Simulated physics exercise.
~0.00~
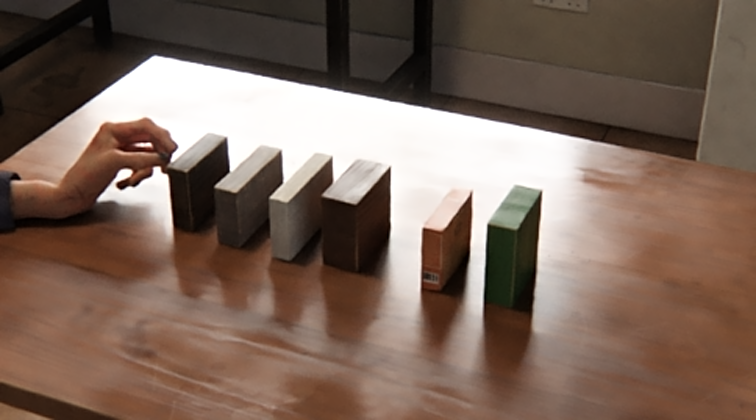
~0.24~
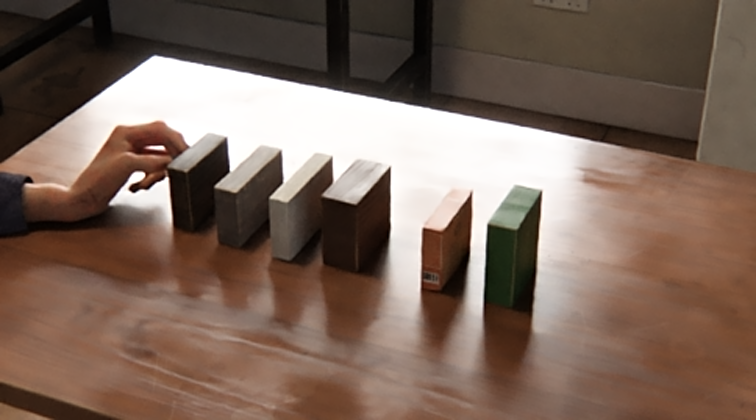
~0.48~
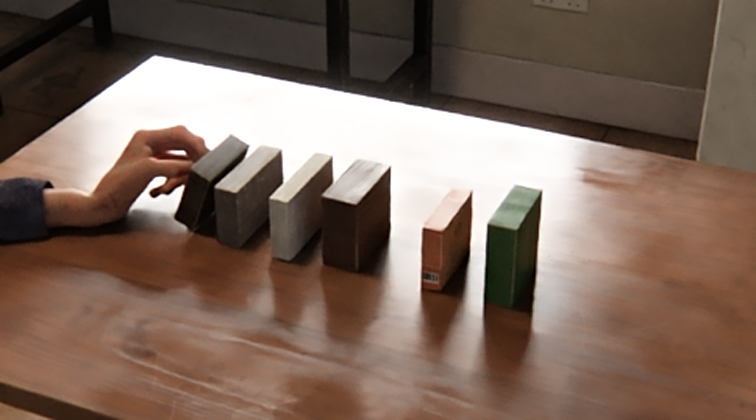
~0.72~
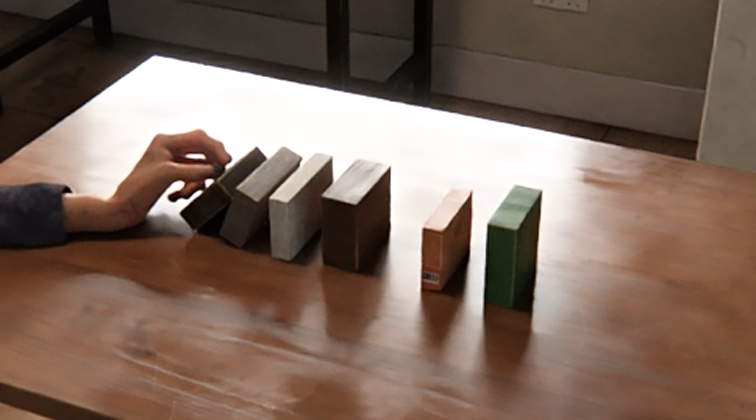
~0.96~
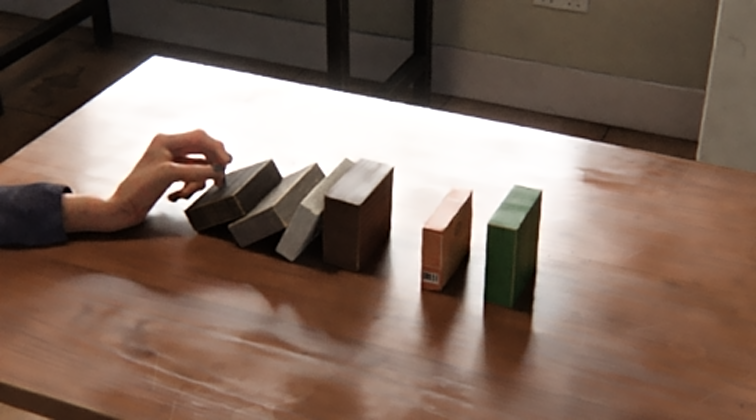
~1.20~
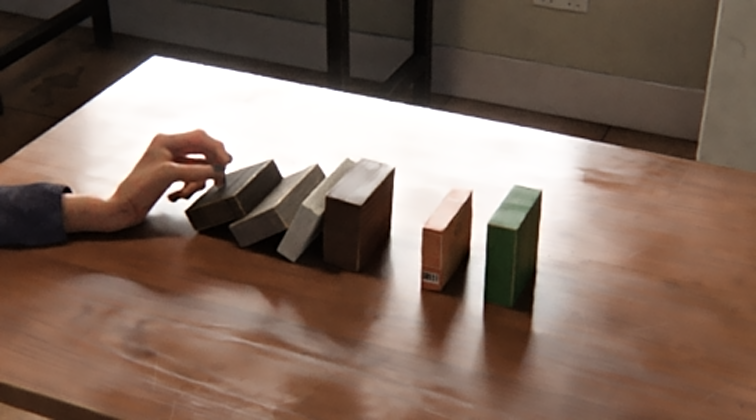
A hand tips the black board rightward, toppling the grey block and leaving others standing.
